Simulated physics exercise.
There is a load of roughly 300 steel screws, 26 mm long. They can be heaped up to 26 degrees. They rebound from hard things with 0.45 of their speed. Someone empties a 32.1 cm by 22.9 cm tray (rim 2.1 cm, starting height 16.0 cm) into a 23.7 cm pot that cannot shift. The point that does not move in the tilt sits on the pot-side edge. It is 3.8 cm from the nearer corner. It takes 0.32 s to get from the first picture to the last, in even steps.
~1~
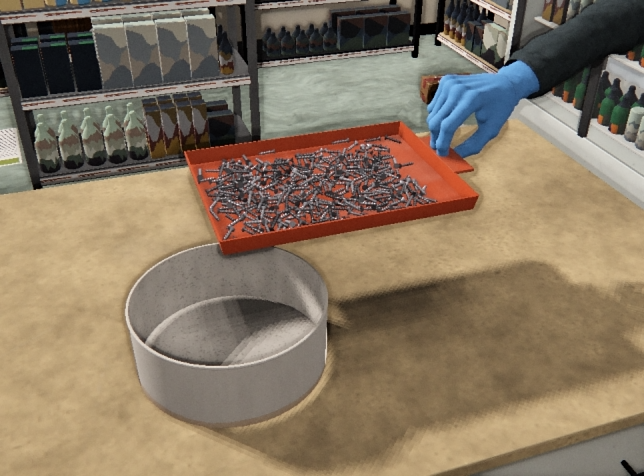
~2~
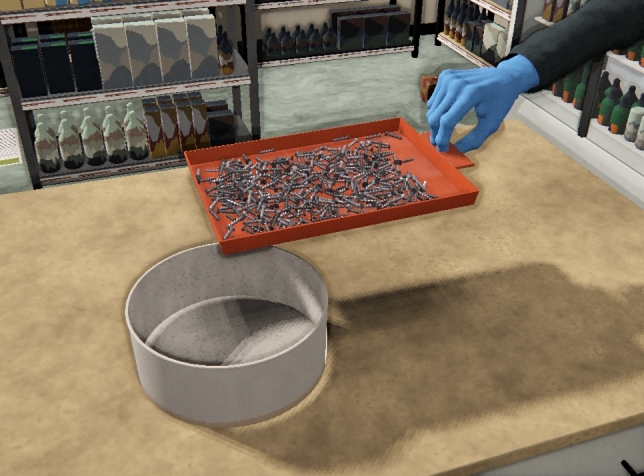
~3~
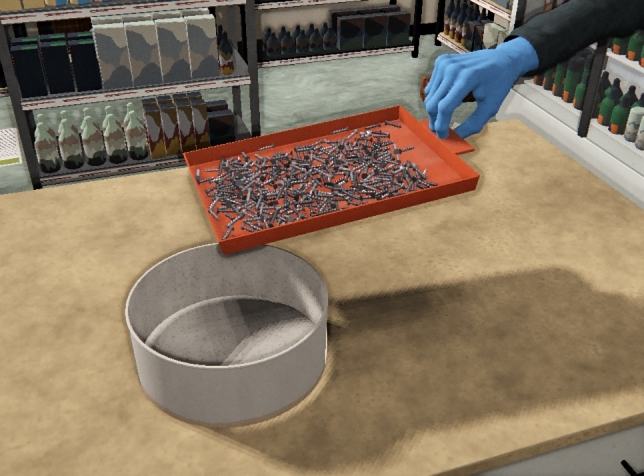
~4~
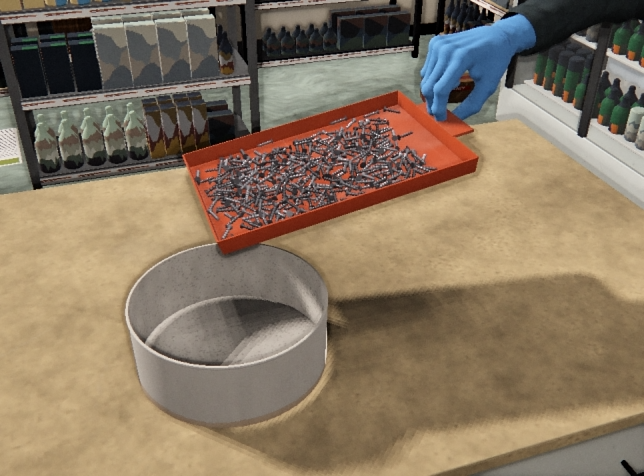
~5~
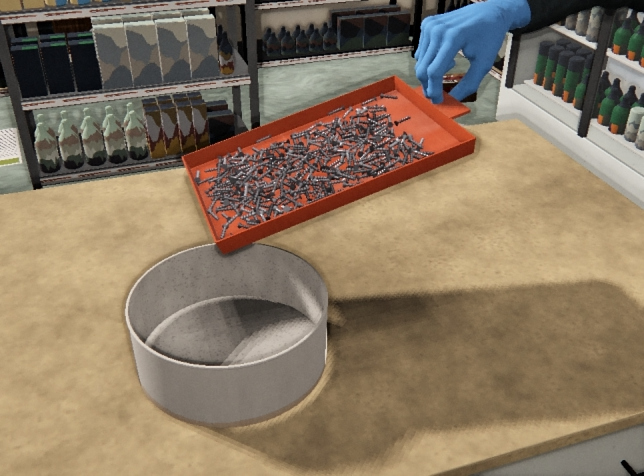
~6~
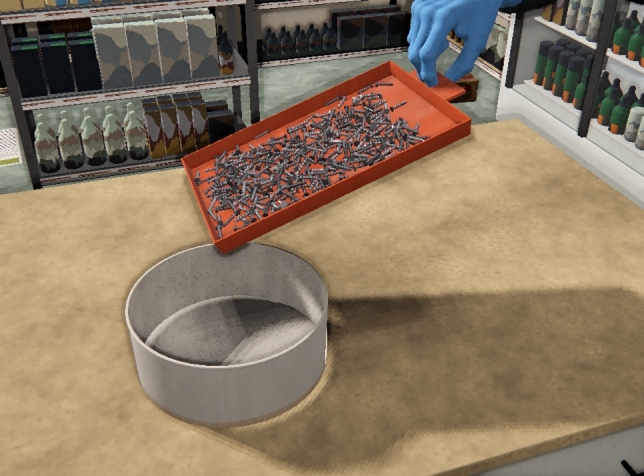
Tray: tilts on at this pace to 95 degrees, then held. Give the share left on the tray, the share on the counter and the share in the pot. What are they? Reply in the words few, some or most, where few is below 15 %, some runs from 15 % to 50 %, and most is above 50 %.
Shares - tray: Few; counter: Most; pot: Some.
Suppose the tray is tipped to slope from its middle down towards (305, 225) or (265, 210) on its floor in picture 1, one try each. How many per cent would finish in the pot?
95 and 90 %.
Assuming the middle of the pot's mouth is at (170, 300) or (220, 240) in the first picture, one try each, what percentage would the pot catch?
About 45 and 90 per cent.
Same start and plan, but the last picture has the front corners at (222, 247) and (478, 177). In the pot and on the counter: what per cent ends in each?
In the pot: 95 per cent; on the counter: 10 per cent.
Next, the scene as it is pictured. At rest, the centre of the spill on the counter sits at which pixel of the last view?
(167, 278).
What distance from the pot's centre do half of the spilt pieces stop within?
Roughly 20 cm.
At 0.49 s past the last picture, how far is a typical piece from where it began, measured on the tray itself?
12 cm.
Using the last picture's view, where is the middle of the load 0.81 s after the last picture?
Around (185, 246).
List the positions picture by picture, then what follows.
The first frame shows tray tilt 0 degrees, front corners at (223, 239) and (475, 194); middle of the pieces at (309, 183); pot at (228, 297).
The second frame shows tray tilt 1 degrees, front corners at (222, 239) and (475, 190); middle of the pieces at (308, 181).
The third frame shows tray tilt 5 degrees, front corners at (221, 239) and (475, 175), lowest corner left back; middle of the pieces at (308, 176).
The fourth frame shows tray tilt 10 degrees, front corners at (220, 239) and (474, 157), lowest corner left back; middle of the pieces at (306, 169).
The fifth frame shows tray tilt 14 degrees, front corners at (218, 239) and (471, 138), lowest corner left back; middle of the pieces at (304, 162).
The sixth frame shows tray tilt 19 degrees, front corners at (217, 240) and (466, 119), lowest corner left back; middle of the pieces at (301, 156); pot at (228, 297).
Then, 0.49 s after the last picture, tilt 55 degrees; the tray holds 100 %, the pot 0 %.
Then, 0.81 s after the last picture, tilt 79 degrees; the tray holds 45 %, the pot 20 %.
Then, 1.23 s after the last picture, tilt 95 degrees; the tray holds 5 %, the pot 35 %.
In the end, tray 0 %, counter 60 %, pot 40 %.
